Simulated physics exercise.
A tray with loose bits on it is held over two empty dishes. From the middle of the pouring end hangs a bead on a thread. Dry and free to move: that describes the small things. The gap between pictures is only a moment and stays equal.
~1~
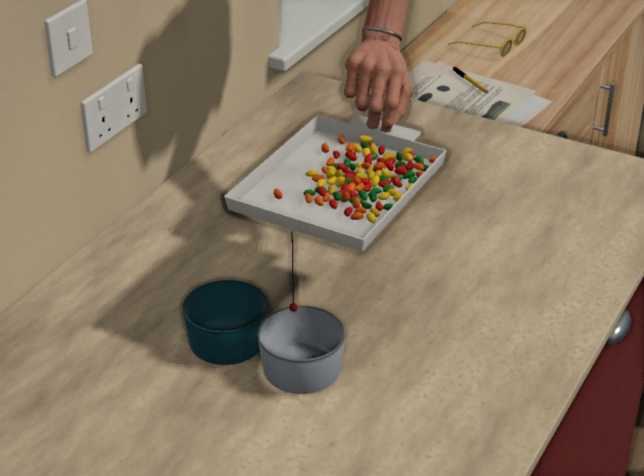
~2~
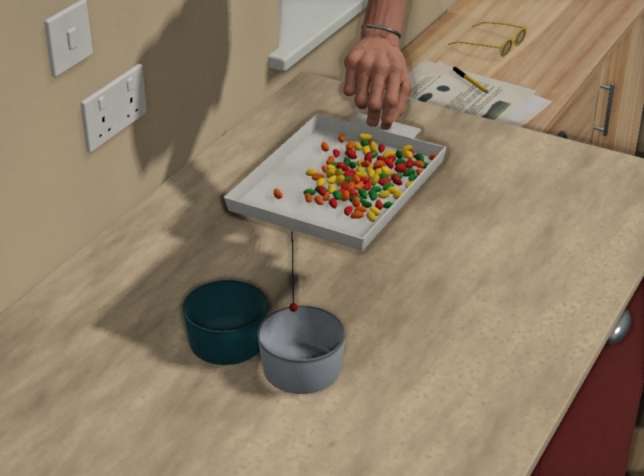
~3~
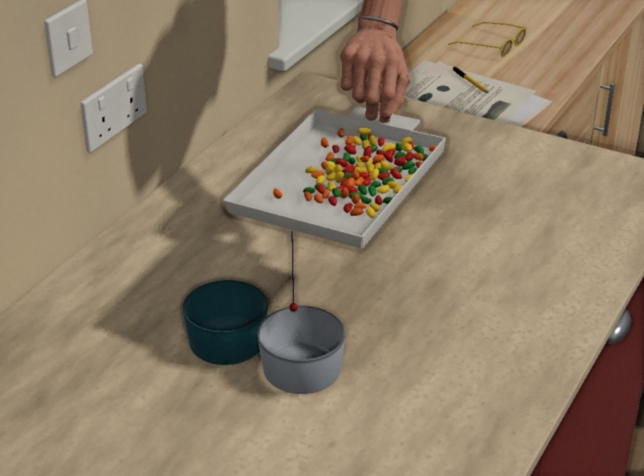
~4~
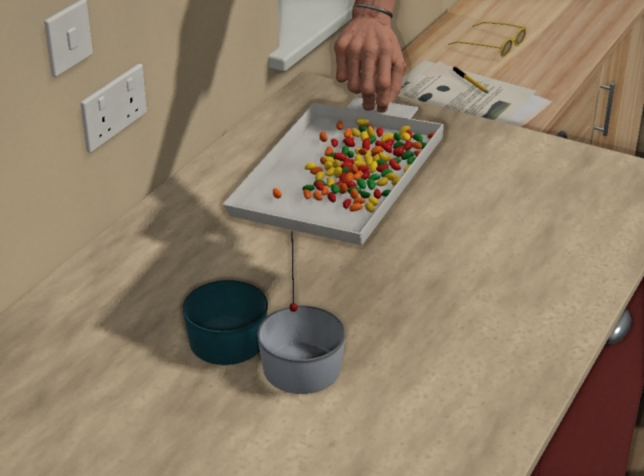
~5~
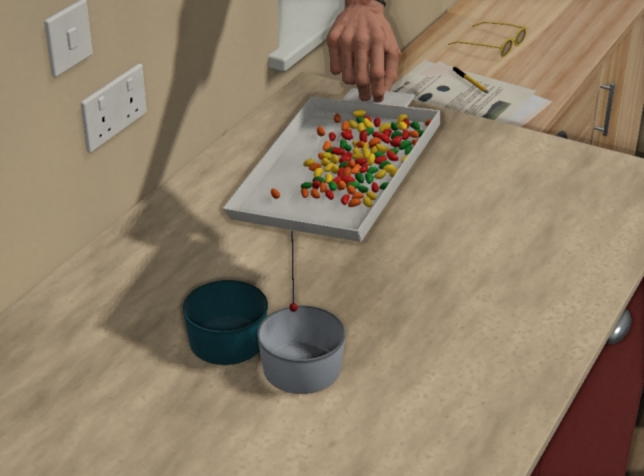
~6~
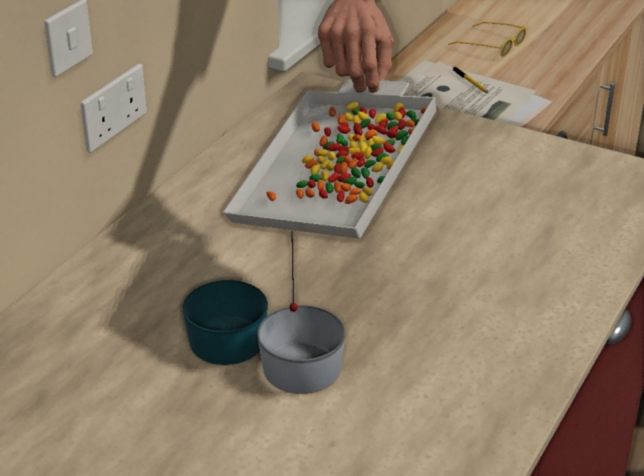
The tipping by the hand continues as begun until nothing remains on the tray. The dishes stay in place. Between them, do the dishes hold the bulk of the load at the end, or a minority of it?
Most reaches the dishes.
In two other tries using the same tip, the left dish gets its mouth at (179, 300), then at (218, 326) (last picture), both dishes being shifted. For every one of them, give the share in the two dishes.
Close to 40 in a hundred first, close to 20 in a hundred second.
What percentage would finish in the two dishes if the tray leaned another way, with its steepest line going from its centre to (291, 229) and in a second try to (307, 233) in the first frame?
50 %, give or take, and then 40 %.
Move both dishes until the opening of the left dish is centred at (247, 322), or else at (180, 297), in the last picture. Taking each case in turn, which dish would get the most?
The left of the pair the first time, the right of the pair the second.
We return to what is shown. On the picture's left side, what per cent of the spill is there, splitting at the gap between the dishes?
Close to 40 %.
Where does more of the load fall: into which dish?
More winds up in the leftward dish.
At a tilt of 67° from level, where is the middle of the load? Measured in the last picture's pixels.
Somewhere about pixel (261, 199).
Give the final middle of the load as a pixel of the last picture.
Centre at rest, last view: Approx. (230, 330).
Shortly afterwards, tray tipped steeply; all but a few on the tray; only a few in the left dish; a little in the air.
Next, tray tipped past a quarter turn; near half on the tray; near a third in the left dish; a little outside both; a little in the air.
Some moments later, tray tipped past a quarter turn; the bulk in the left dish; near a quarter outside both.
In the end, tray tipped past a quarter turn; none at all in the right dish; the bulk in the left dish; near a quarter outside both.
